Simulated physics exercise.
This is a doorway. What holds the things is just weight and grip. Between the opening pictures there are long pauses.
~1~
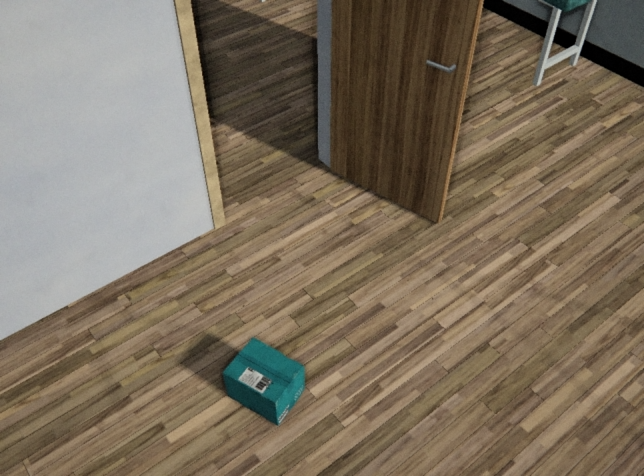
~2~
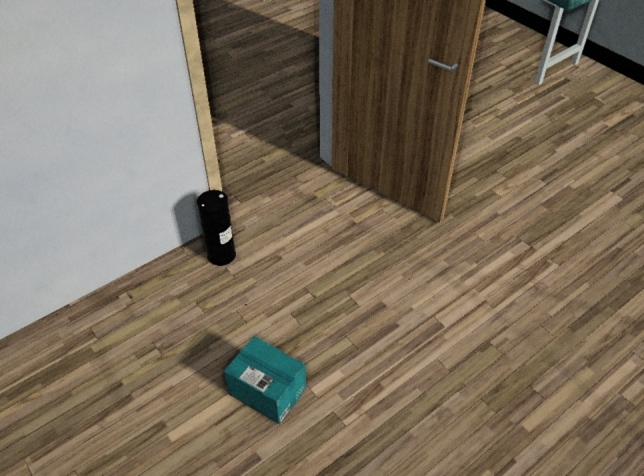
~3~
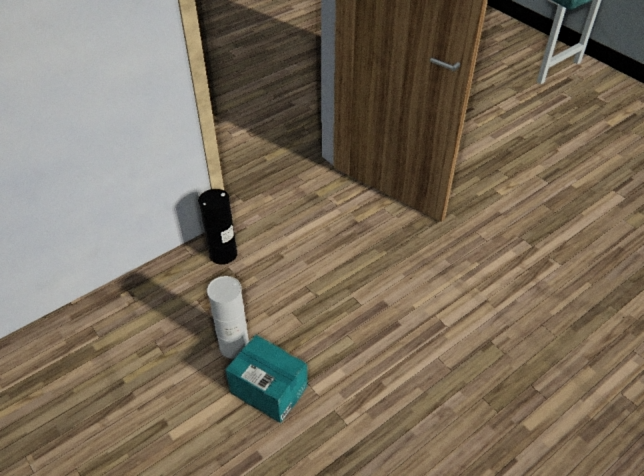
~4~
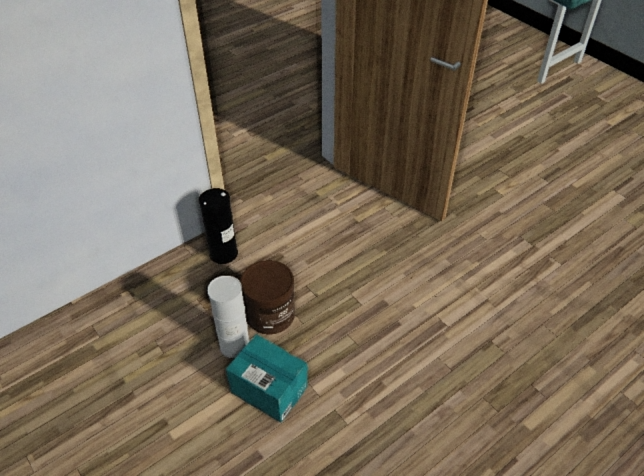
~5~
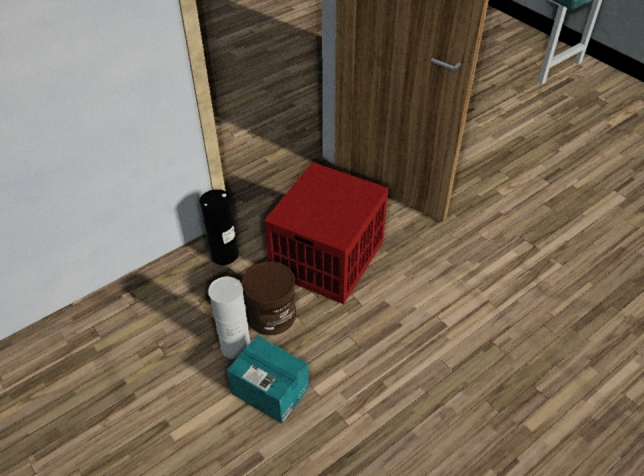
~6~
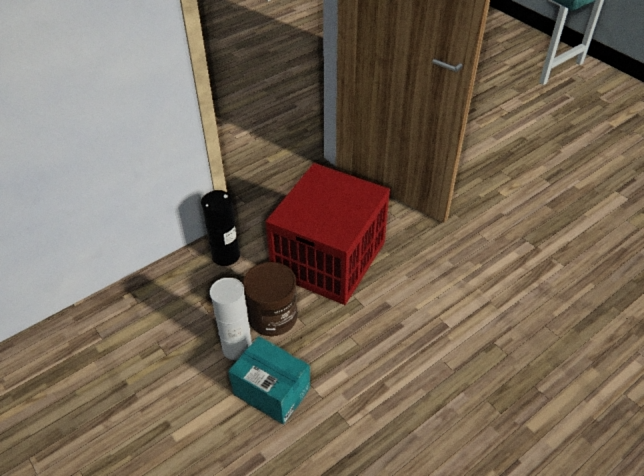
The clip opens on a wide-open wooden door and a turquoise parcel alone on the plank floor. A black canister appears by the door frame, then a white canister beside the parcel, then a brown pail, and lastly a red chest near the door, which stays still throughout.
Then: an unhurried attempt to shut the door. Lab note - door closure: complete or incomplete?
Incomplete.
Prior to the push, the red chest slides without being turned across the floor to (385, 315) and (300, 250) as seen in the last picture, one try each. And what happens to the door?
Try one: The door swings to; try two: It gets held up.
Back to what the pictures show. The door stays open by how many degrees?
Around 75 degrees.
Then, 0.40 s after the last picture, door at 99°.
Then, 0.70 s after the last picture, door at 90°.
Then, 0.90 s after the last picture, door at 82°.
Then, 1.10 s after the last picture, door at 75°.
At rest, door at 75°; all 5 in place. Seen from the same camera at the end, red chest near (328, 233).
